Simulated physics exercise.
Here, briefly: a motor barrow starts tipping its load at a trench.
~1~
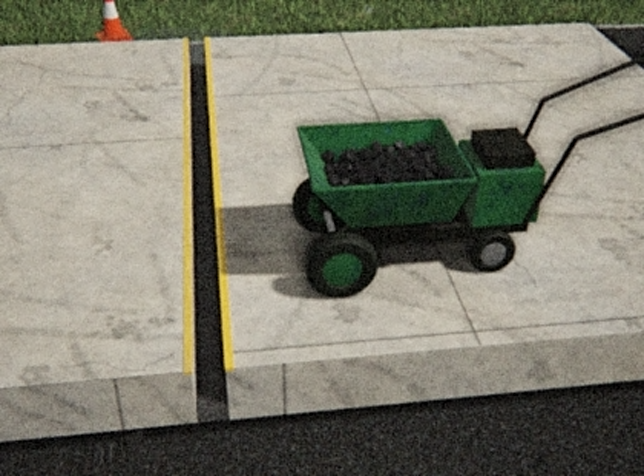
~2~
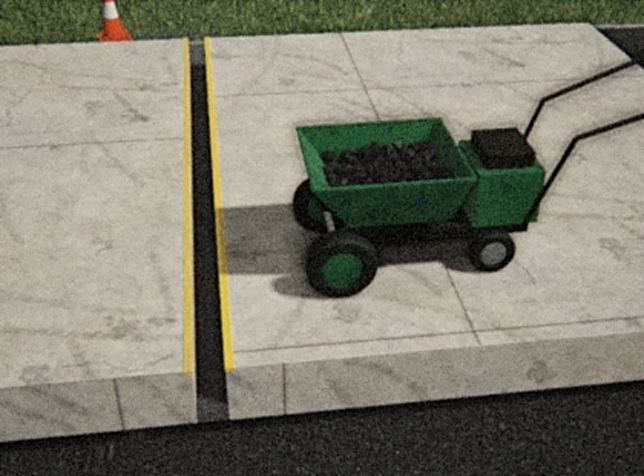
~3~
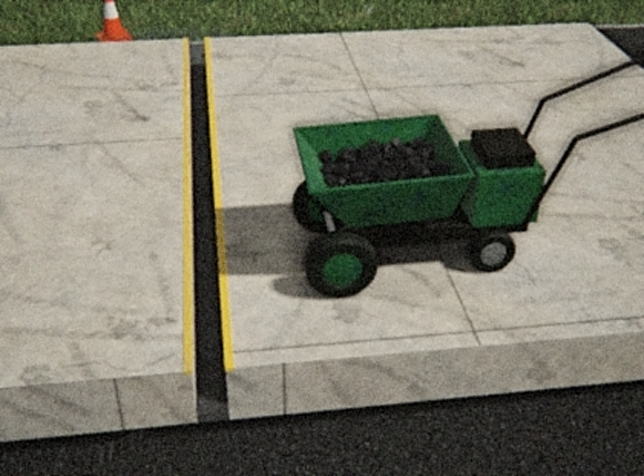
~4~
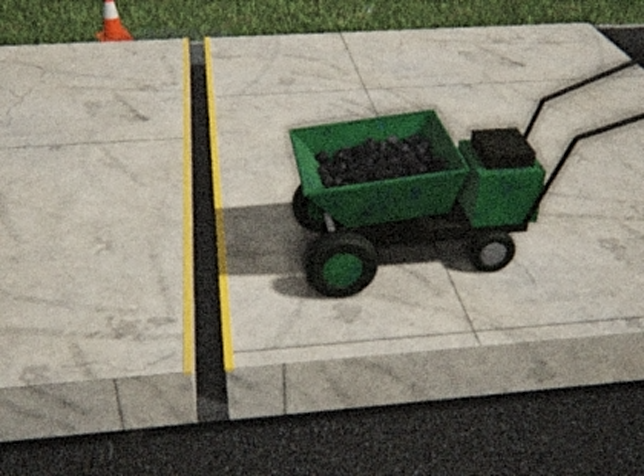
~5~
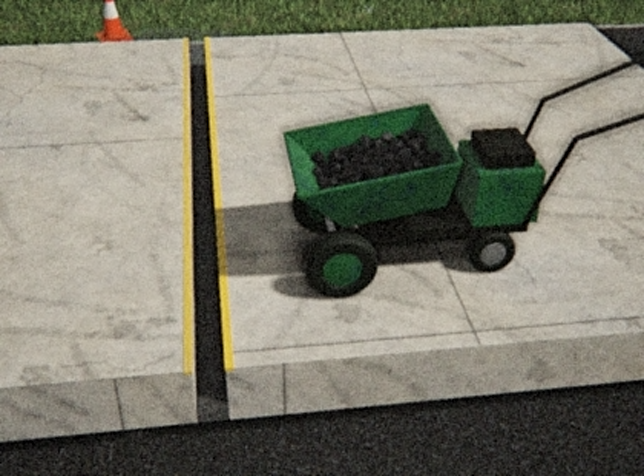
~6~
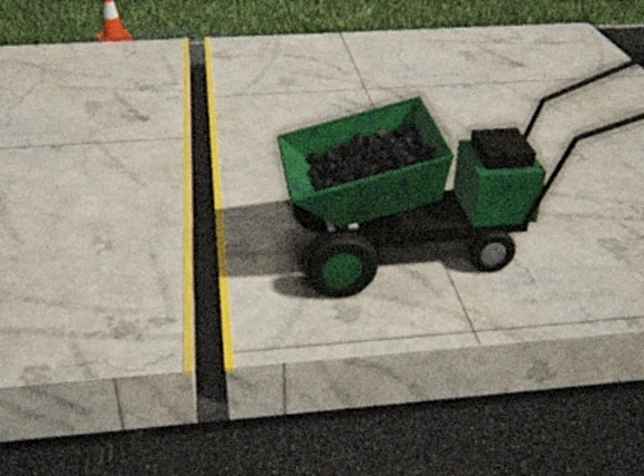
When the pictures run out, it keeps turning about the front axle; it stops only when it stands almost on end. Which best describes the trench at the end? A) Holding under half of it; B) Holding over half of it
B, holding over half of it.
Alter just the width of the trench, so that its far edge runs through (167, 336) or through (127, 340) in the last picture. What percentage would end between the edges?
Roughly 90 % and 90 %.
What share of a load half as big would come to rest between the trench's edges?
90 in a hundred, roughly.
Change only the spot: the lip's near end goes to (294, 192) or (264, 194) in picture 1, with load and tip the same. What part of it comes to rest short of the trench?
That comes to some 0 in a hundred for the first try and some 0 in a hundred for the second.
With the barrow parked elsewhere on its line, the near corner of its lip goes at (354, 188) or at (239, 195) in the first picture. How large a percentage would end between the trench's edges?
30 and 0 percent, in that order.
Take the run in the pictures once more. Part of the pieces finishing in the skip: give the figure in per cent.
All told, it is near 0 percent.
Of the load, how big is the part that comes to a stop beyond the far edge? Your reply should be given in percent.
Roughly 5 percent.
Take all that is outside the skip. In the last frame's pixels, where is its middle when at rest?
Somewhere around (209, 282) in the last picture.
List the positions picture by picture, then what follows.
In the first frame, lip of the skip near (315, 191), level; top of the load near (386, 166), lumps of coal; first edge of the trench near (227, 331); far edge near (188, 335), the trench under half as wide as the skip, and about as deep as wide.
In the second frame, lip of the skip near (314, 191), level; top of the load near (385, 166).
In the third frame, lip of the skip near (310, 192), tipped barely; top of the load near (383, 164).
In the fourth frame, lip of the skip near (305, 194), tipped barely; top of the load near (394, 163).
In the fifth frame, lip of the skip near (299, 197), tipped a little; top of the load near (405, 155).
In the sixth frame, lip of the skip near (292, 201), tipped a little; top of the load near (398, 150); first edge of the trench near (227, 331); far edge near (188, 335).
Shortly afterwards, skip tipped steeply; the whole lot in the skip.
Next, skip tipped steeply; all but a few in the skip; a little short of the trench; only a few in or heaped over the trench.
Some moments later, skip tipped right over; near a quarter in the skip; a little short of the trench; near half in or heaped over the trench; a little beyond it.
In the end, skip tipped right over; only a few in the skip; near a quarter short of the trench; the bulk in or heaped over the trench; a little beyond it.
